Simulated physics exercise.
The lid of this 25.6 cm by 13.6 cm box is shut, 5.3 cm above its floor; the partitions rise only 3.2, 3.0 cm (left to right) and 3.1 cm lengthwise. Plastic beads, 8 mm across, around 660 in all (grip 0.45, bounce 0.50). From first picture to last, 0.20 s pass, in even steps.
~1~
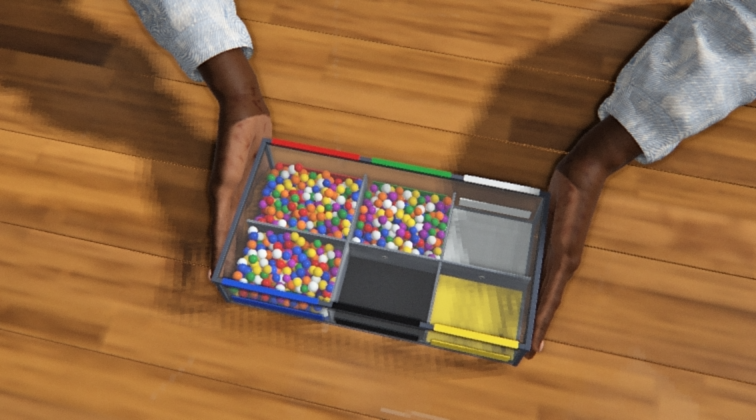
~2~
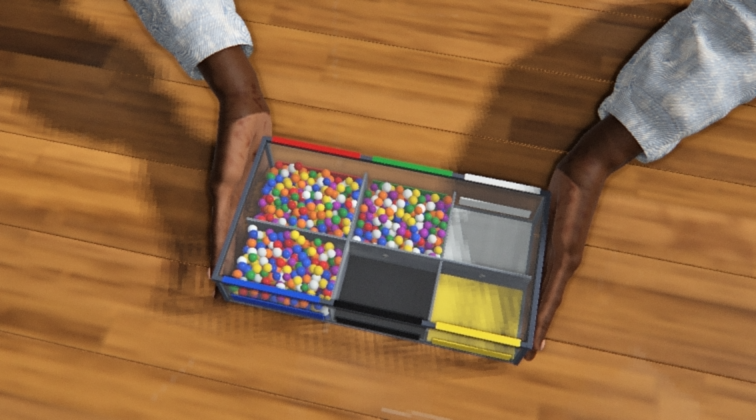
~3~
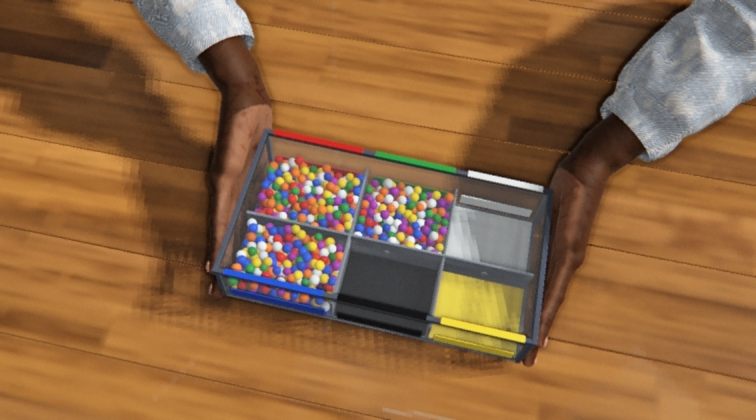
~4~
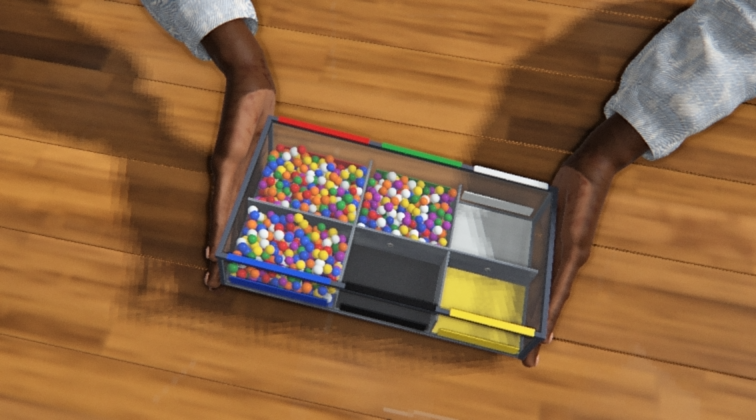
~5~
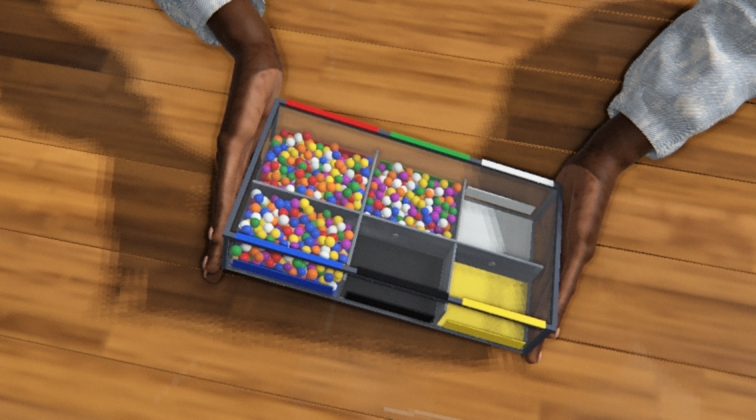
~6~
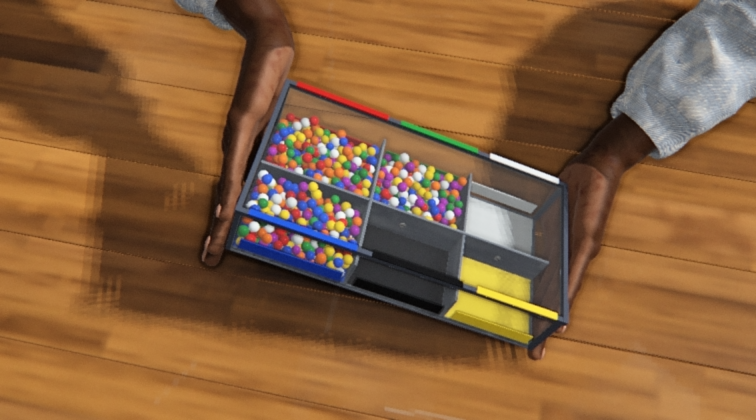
To begin with, two hands hold a clear, divided box level above a wooden floor, with colourful beads filling the red, green and blue sections while the white, black and yellow ones sit empty. The hands then tilt it steadily, the left side rising, and the beads stay in their sections.
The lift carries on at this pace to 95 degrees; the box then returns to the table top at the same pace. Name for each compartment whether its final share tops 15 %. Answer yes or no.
Red yes, blue no, green yes, yellow no, white yes, black no.
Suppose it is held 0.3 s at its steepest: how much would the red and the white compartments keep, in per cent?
Then: Red 20, white 45.
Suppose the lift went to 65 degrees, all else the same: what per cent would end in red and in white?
In that case red 35, white 15.
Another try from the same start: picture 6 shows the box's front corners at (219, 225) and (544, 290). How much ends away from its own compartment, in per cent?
Then about 30 per cent.
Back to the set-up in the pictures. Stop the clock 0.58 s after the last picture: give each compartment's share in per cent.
Red 35; blue 20; green 35; yellow 0; white 10; black 5.
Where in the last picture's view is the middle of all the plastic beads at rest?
Near (411, 222).
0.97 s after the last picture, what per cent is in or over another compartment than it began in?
Roughly 55 per cent.
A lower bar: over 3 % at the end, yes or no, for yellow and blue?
Yellow no; blue yes.
Then, 0.58 s after the last picture, tilt 94 degrees; red 35 %, blue 20 %, green 35 %, white 10 %, black 5 %.
Then, 0.97 s after the last picture, tilt 40 degrees; red 30 %, blue 5 %, green 30 %, white 30 %.
Then, 1.44 s after the last picture, tilt 0 degrees; red 25 %, blue 5 %, green 30 %, white 35 %.
In the end, red 25 %, blue 10 %, green 30 %, yellow 0 %, white 35 %, black 0 %.
